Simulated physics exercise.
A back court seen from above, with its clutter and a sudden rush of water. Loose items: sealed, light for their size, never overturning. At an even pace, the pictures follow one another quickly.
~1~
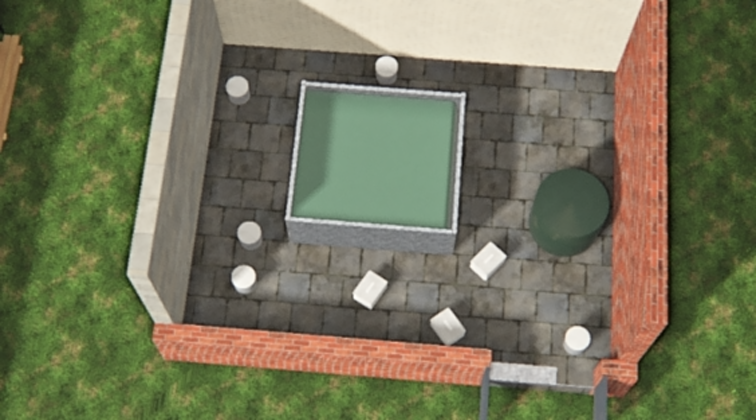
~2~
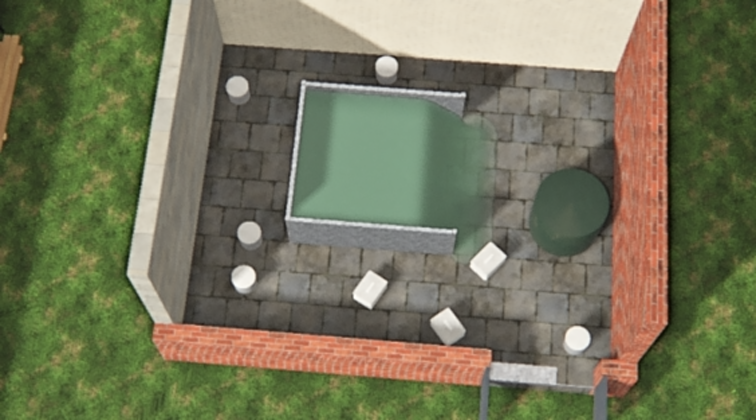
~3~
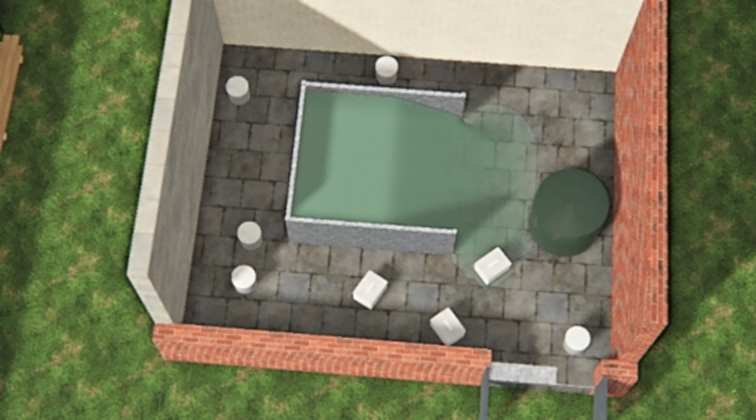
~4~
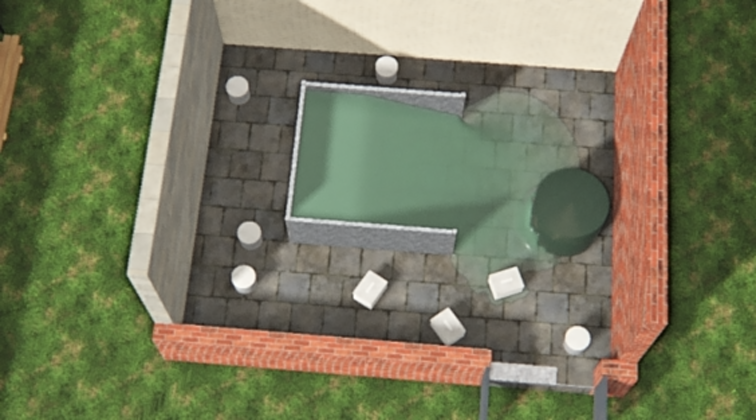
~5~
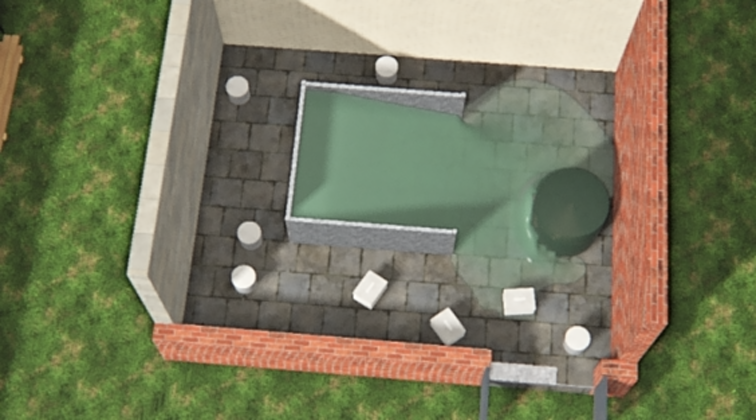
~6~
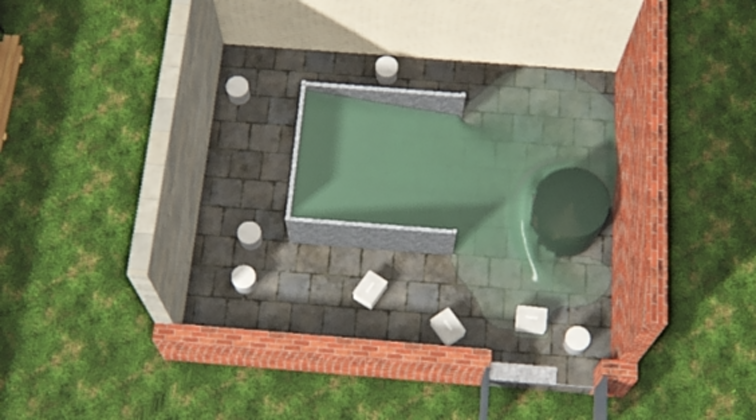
The footage shows a walled, paved court from above as green water rushes rightward from an open-sided tank, spreading around a dark green rounded object, while one white block slides down and to the right and the other loose items stay put.
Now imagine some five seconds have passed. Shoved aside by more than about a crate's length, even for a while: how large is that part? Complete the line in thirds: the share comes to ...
The share comes to between one and two thirds.
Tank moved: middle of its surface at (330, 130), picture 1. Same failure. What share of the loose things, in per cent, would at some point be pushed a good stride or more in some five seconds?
Close to 60 in a hundred.
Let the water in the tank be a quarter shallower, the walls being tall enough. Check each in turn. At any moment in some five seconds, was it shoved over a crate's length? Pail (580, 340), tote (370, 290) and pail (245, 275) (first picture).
Beyond that, then not beyond that, then not beyond that.
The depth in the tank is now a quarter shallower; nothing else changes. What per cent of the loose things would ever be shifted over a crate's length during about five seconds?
About 60 in every hundred loose things.
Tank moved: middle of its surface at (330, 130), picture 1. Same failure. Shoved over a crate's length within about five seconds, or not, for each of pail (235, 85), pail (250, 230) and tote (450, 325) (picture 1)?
First never went far, then never went far, then displaced far.
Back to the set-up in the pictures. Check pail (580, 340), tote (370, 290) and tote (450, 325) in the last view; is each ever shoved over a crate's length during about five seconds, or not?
Going through them in order: First got well clear, second kept nearby, third got well clear.
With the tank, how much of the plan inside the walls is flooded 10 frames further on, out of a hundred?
That works out to about 55 in a hundred.
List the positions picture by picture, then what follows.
The first picture shows a tote at (489, 259), on the bottom; a pail at (244, 277), on the bottom; 0 of 8 have shifted.
The second picture shows a tote at (489, 259) rests on the ground; a pail at (244, 277), on the bottom; 0 of 8 have shifted.
The third picture shows a tote at (493, 263) rests on the ground, close to its start; a pail at (244, 277), on the bottom; 1 of 8 have shifted.
The fourth picture shows a tote at (507, 281) rests on the ground, a stride from its start; a pail at (244, 277) rests on the ground; 1 of 8 have shifted.
The fifth picture shows a tote at (520, 299), on the bottom, a stride from its start; a pail at (244, 277) rests on the ground; 1 of 8 have shifted.
The sixth picture shows a tote at (532, 318) rests on the ground, a stride from its start; a pail at (244, 277), on the bottom; 1 of 8 have shifted.
A moment on, 1 of 8 are well off their spots; 0 afloat.
Next, 2 of 8 are well off their spots; 0 afloat.
Later, 4 of 8 are well off their spots; 2 afloat.
In the end, 5 of 8 are well off their spots, and 5 have been at some point; 1 afloat.
